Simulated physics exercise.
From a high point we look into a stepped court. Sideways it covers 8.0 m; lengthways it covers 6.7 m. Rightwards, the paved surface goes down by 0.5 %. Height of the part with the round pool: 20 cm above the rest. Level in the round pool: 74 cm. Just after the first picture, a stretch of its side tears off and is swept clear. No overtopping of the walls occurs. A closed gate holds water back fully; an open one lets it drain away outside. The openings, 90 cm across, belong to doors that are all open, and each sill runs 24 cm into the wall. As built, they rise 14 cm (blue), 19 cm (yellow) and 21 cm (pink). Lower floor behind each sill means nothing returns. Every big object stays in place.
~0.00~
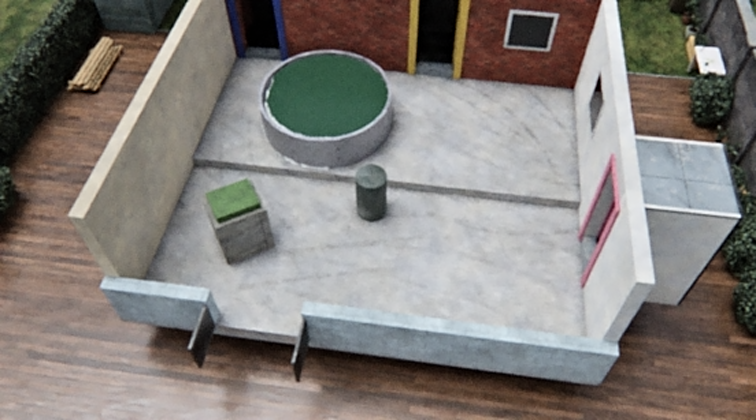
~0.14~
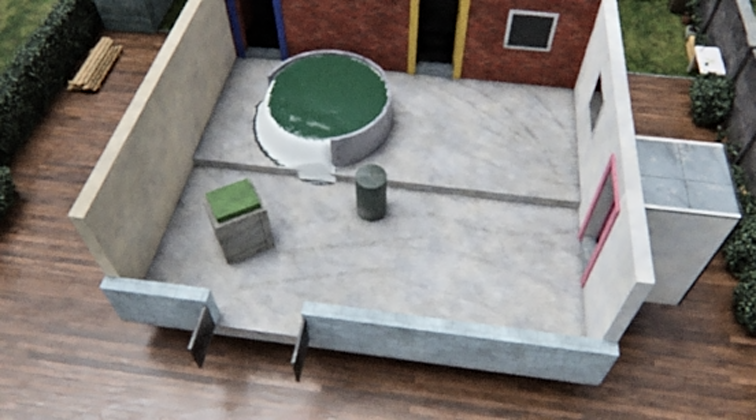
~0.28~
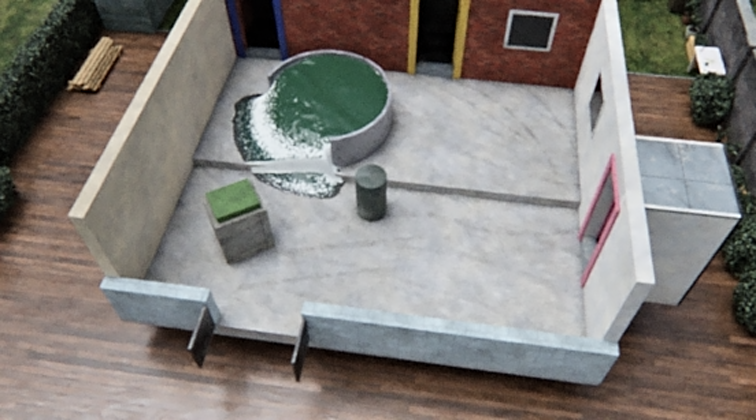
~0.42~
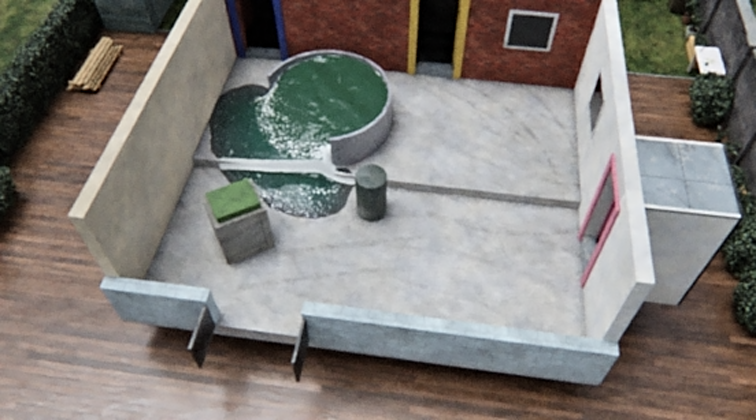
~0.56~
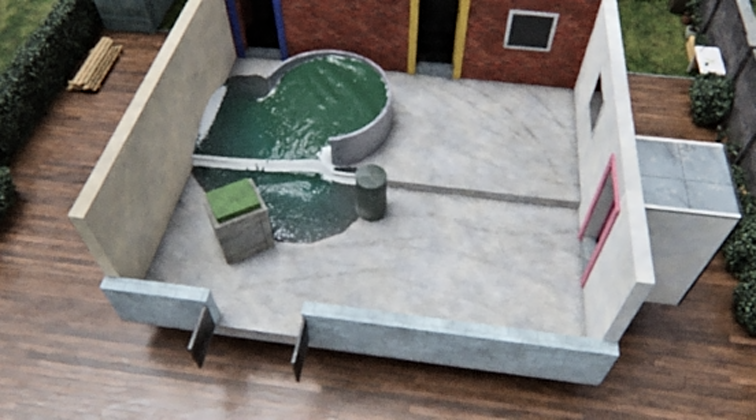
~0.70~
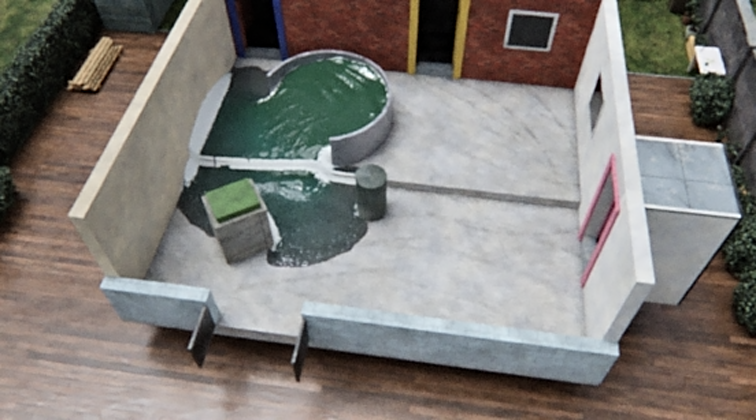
In a walled, stepped court seen from above, the near-left side of a round pool breaks away, and green water pours out, foams across the step, and spreads over the lower paving around the grass-topped block and dark cylinder.
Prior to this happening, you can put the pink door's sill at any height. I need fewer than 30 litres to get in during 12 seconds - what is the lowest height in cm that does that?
I would say 15 cm is just enough.
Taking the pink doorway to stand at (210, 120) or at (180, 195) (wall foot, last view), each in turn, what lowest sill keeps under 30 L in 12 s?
Roughly 32 cm, then roughly 28 cm.
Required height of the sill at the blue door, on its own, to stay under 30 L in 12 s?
Blue: 14.5 cm.
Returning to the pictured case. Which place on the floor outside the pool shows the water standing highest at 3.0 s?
About (139, 293).
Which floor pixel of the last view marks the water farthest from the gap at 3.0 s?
The farthest wet point is roughly at (519, 353) in the last view.
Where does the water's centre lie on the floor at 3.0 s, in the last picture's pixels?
(266, 191), roughly.
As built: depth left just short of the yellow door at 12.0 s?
A ruler would read roughly 1.5 cm.
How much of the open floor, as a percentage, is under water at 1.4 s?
I'd estimate about 30 percent.
After 1.4 s water covers 30 % of the floor, deepest (47 cm) near (135, 301); it has not reached the pink door.
After 3.0 s water covers 45 % of the floor, deepest (50 cm) near (139, 293); it has not reached the pink door.
After 12.0 s water covers 85 % of the floor, deepest (16 cm) near (324, 273); 16 cm at the pink door, 5 litres in over its 21 cm sill.
At the pink door as built, the water arrived by 4.4 s and peaked near 22 cm at 7.0 s.
Run again over the same 12 s with other heights there, 57 litres in over 13.5 cm, 11 litres over 18 cm. The limit of 30 litres is kept from about 15 cm up.
